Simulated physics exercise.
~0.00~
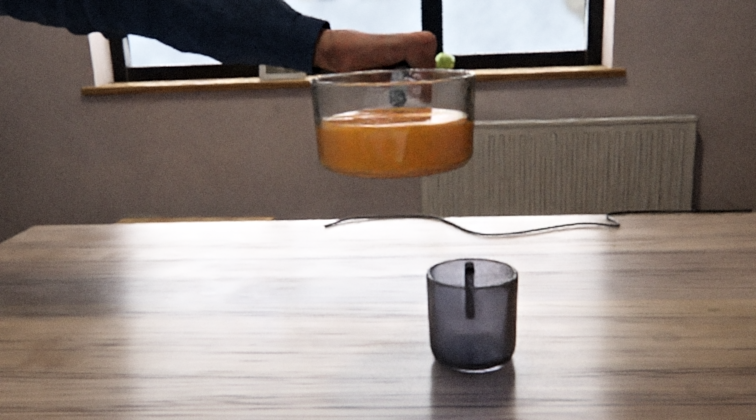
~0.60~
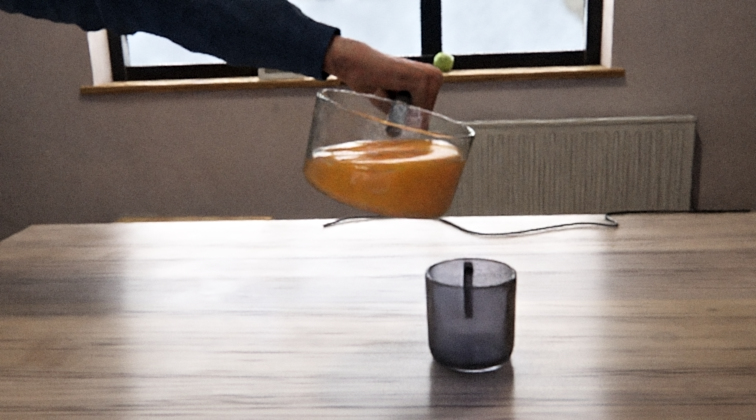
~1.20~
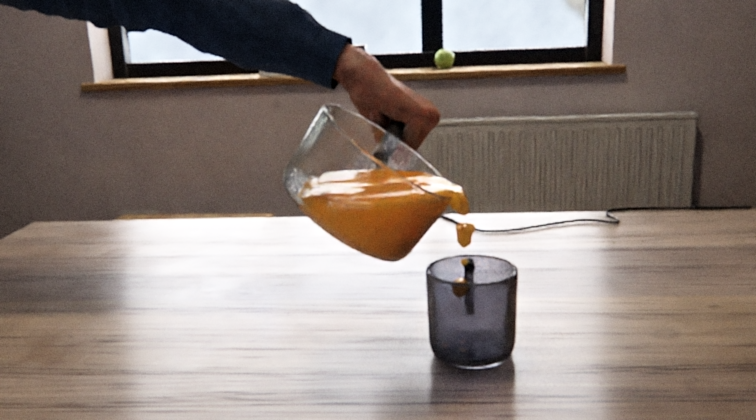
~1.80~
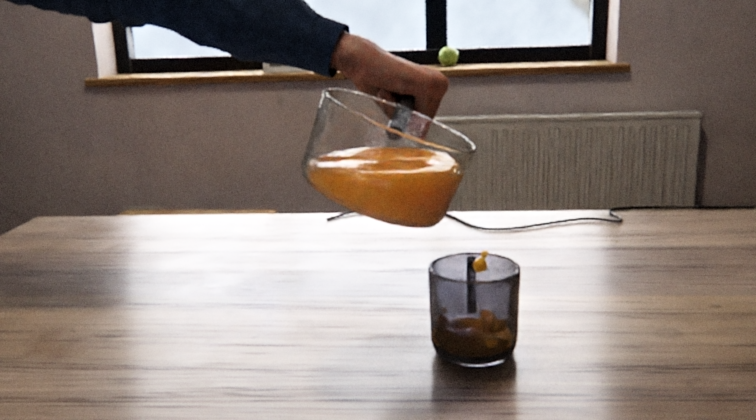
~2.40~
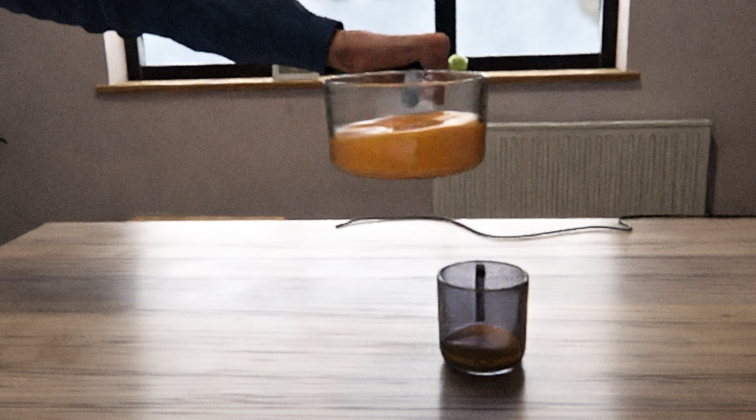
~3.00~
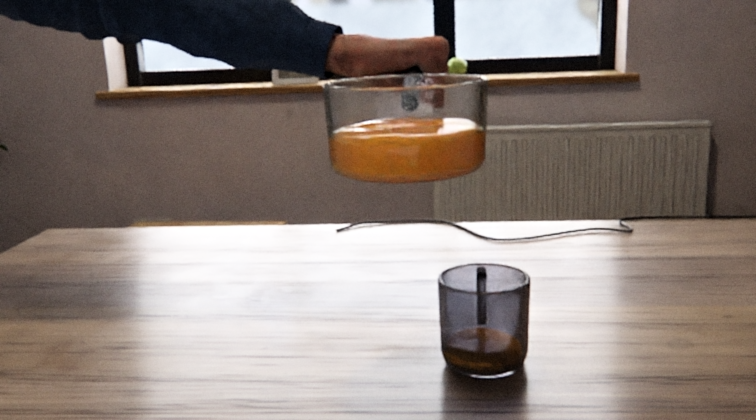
The clip opens with a hand holding a clear pot of orange juice above a wooden table, where an empty, dark tinted glass mug stands below and slightly to the right. The hand lowers the pot a little to the left and gradually tips it rightward. Once it leans steeply, juice spills over its rim and drops into the mug. The hand then tilts the pot back, and the stream stops as juice swirls in the mug. Finally the pot is held level above the table again, still holding plenty of juice, while a shallow layer rests in the mug.
